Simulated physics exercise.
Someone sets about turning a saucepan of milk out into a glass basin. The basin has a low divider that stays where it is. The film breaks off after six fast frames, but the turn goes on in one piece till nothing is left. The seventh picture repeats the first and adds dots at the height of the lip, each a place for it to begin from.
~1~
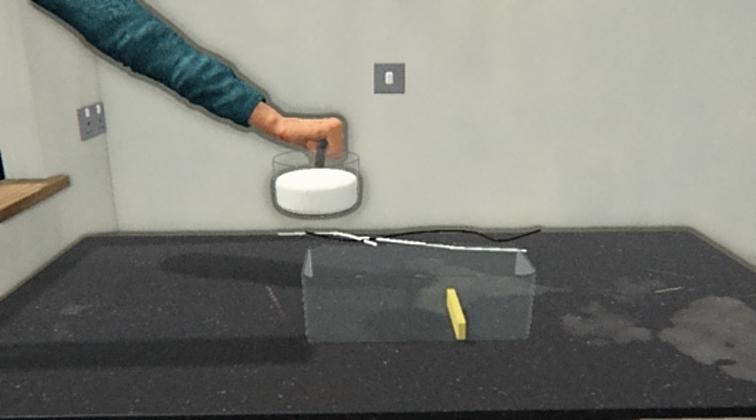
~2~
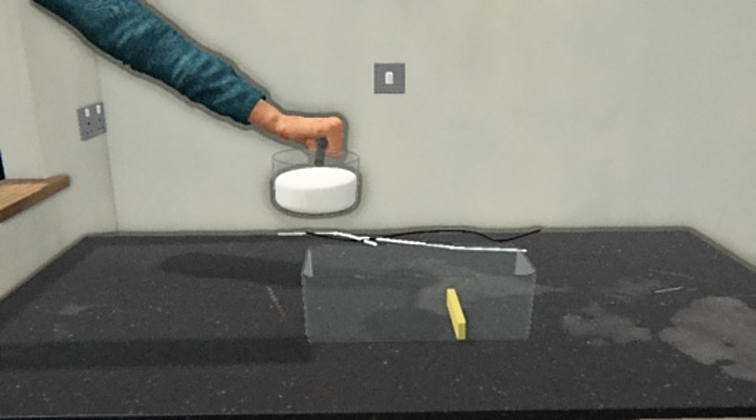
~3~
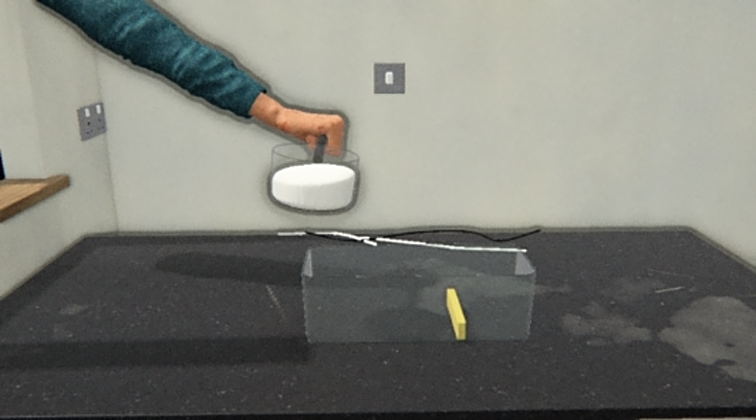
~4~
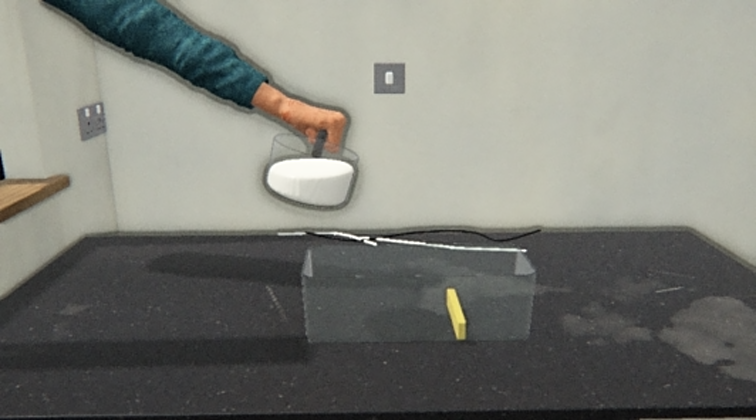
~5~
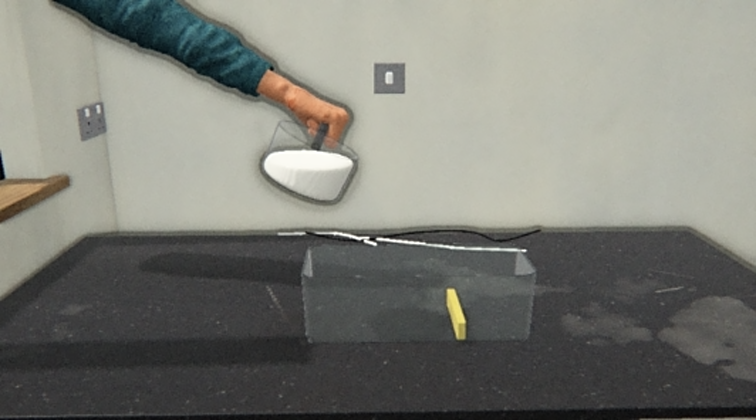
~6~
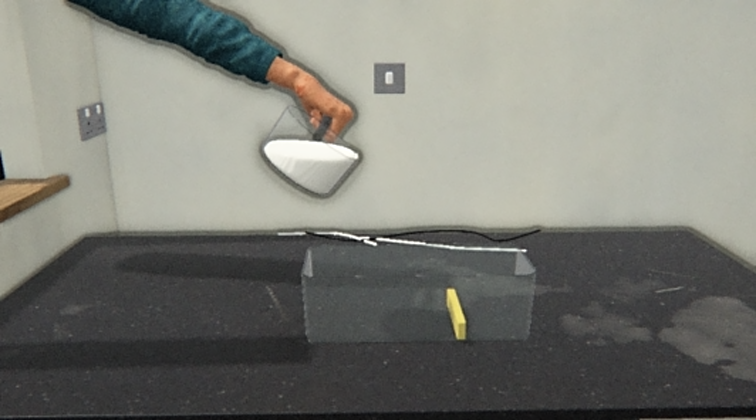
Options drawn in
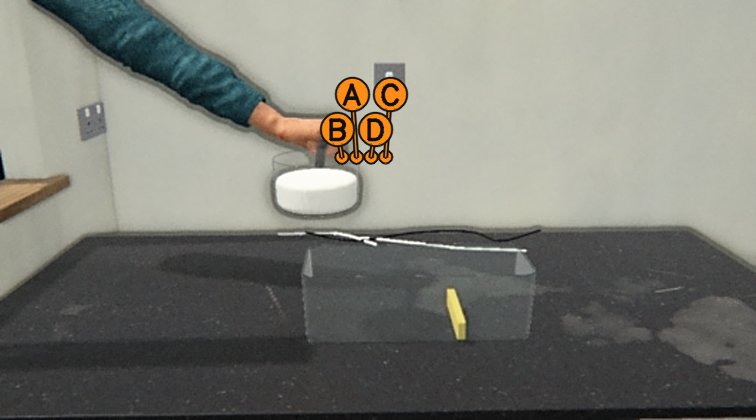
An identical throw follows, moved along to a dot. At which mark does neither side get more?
C works best here.
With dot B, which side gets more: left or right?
The left one.
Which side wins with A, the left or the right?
The left side.
In orange, A at (356, 157); B at (341, 157); C at (385, 156); D at (371, 157).
With A, about 82 % ends left of the wall and 15 % right of it; 3 % is lost outside.
With B, about 78 % ends left of the wall and 20 % right of it.
With C, about 48 % ends left of the wall and 50 % right of it.
With D, about 82 % ends left of the wall and 15 % right of it; 3 % is lost outside.
